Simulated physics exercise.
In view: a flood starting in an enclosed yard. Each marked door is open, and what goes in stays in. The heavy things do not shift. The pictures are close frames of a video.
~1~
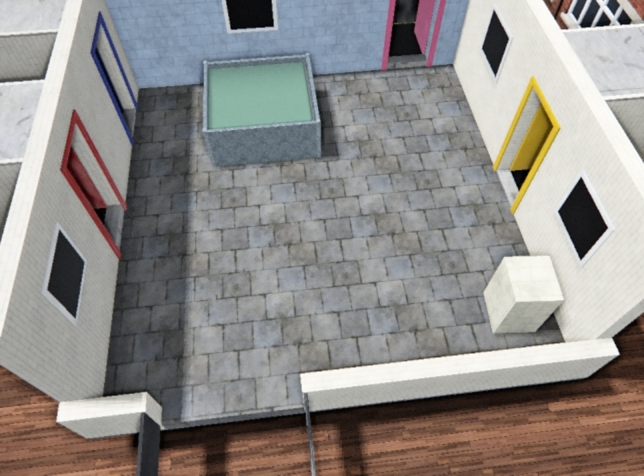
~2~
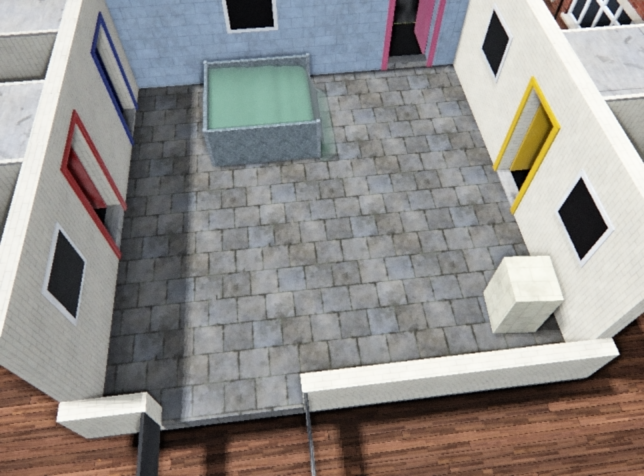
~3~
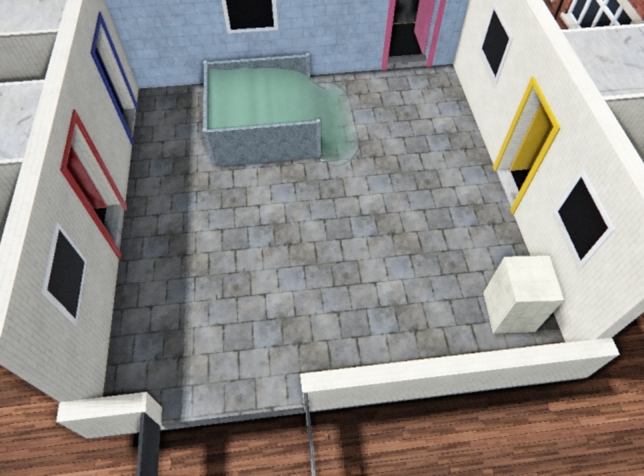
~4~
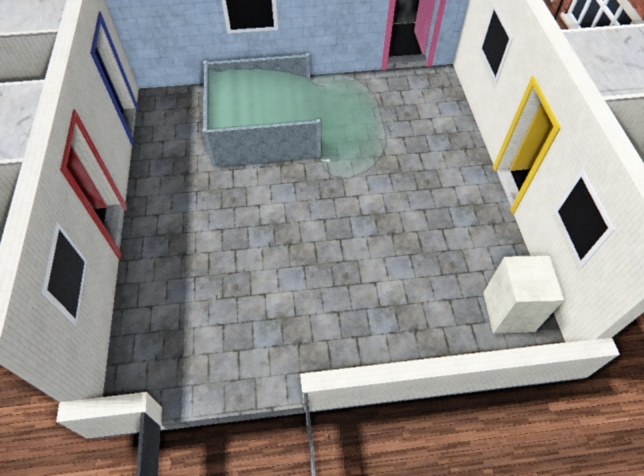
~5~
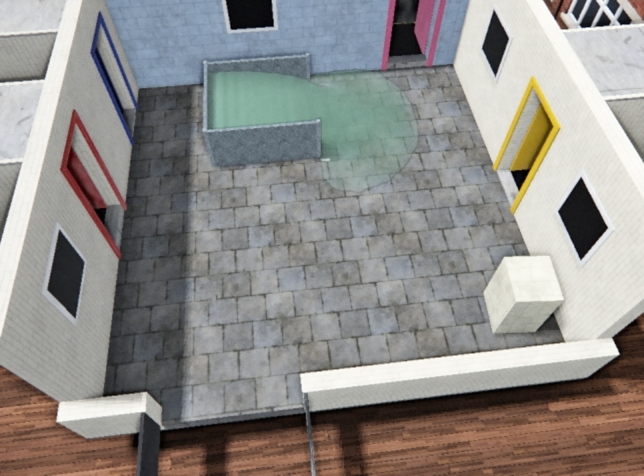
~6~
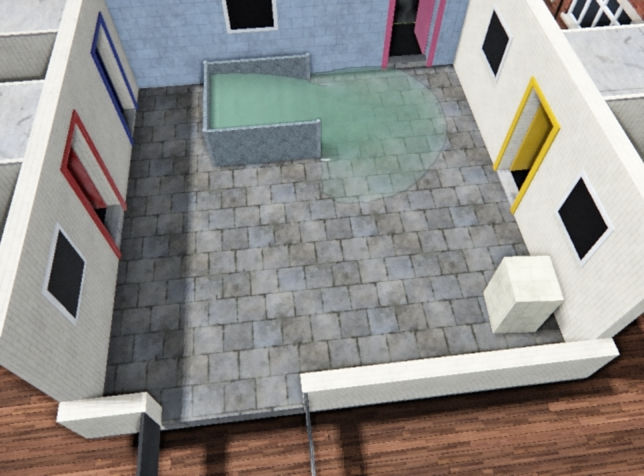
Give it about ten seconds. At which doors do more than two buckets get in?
In the end: The pink door floods; the blue door holds within the limit; the red door holds within the limit; the yellow door floods.
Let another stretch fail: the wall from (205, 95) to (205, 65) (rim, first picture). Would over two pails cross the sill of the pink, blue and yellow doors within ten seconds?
One by one: The pink one holds, the blue one is over, the yellow one takes less.
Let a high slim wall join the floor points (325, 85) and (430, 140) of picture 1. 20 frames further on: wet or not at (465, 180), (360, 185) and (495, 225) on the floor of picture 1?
As listed: Under water, flooded, under water.
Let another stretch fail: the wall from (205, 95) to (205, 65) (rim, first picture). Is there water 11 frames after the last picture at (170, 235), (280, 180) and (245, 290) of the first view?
In that order: Under water, dry, free of water.
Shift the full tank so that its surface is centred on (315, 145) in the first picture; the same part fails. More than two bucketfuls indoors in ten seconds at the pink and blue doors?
One by one: The pink one lets more in, the blue one passes that mark.
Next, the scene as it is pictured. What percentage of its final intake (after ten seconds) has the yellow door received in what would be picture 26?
Some 70 per cent.
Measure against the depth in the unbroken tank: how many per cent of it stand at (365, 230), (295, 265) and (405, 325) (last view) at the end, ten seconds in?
About 8, 6 and 10 per cent.
A moment on, water covers 30 % of the floor; the pink door wet at the sill, nothing in, the blue door not reached, the red door not reached, the yellow door under two buckets in.
Next, water covers 35 % of the floor; the pink door under two buckets in, the blue door not reached, the red door not reached, the yellow door over two buckets in.
Then, water covers 40 % of the floor; the pink door far over two buckets in, the blue door not reached, the red door not reached, the yellow door far over two buckets in.
Later, water covers 70 % of the floor; the pink door far over two buckets in, the blue door not reached, the red door not reached, the yellow door far over two buckets in.
In the end, water covers 95 % of the floor; the pink door far over two buckets in, the blue door wet at the sill, nothing in, the red door wet at the sill, nothing in, the yellow door far over two buckets in.
